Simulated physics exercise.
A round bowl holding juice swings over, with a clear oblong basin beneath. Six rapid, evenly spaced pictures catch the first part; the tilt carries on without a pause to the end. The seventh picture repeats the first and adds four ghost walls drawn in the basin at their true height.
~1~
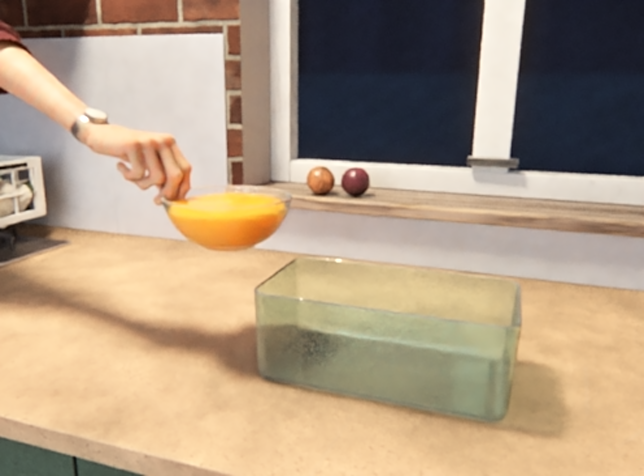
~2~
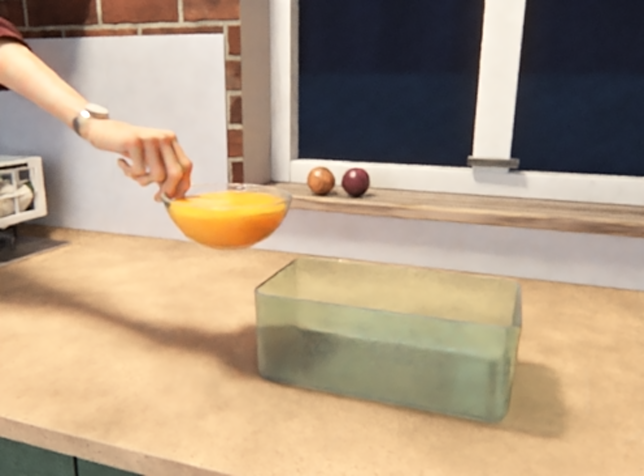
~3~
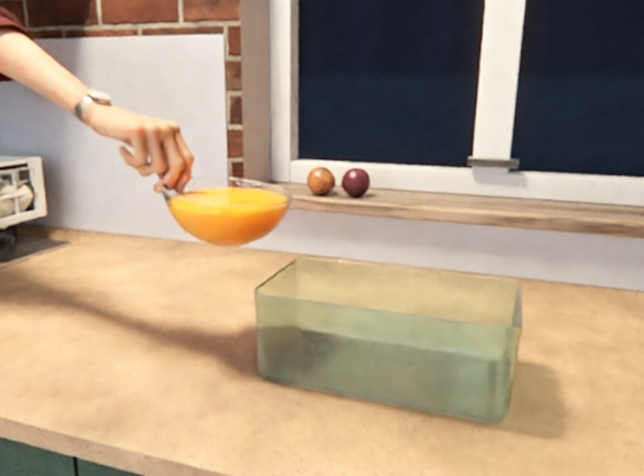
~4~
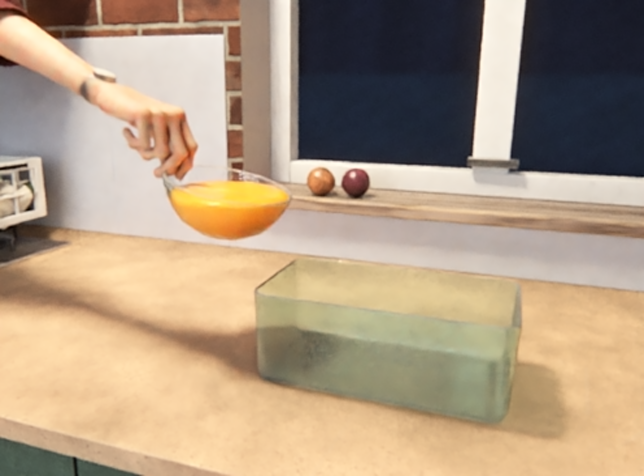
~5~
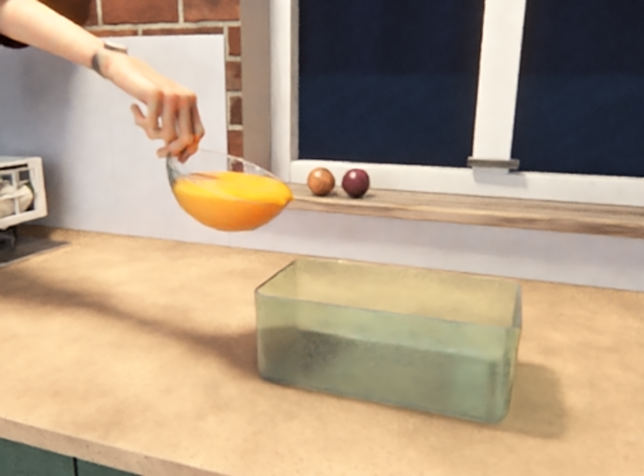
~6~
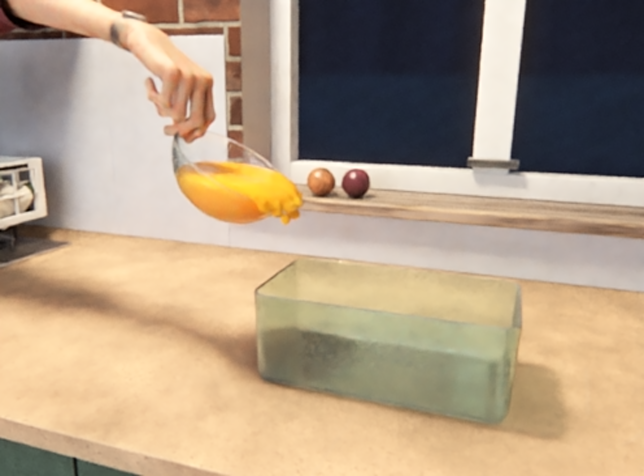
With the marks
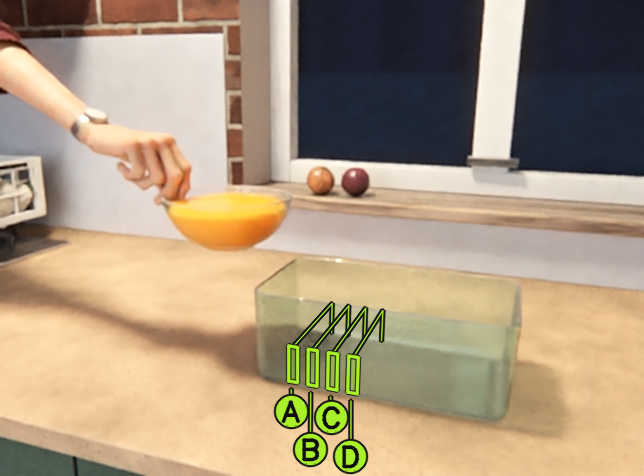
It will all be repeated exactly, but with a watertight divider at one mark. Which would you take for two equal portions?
Position D does it best.
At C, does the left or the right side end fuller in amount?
More ends on the right.
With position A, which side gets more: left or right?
More ends on the right.
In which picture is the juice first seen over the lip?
In picture 5.
In lime, A at (291, 389); B at (310, 392); C at (330, 396); D at (350, 400).
For position A, about 9 % ends left of the wall and 89 % right of it.
For position B, about 12 % ends left of the wall and 86 % right of it.
For position C, about 19 % ends left of the wall and 80 % right of it.
For position D, about 48 % ends left of the wall and 50 % right of it; 3 % is lost outside.
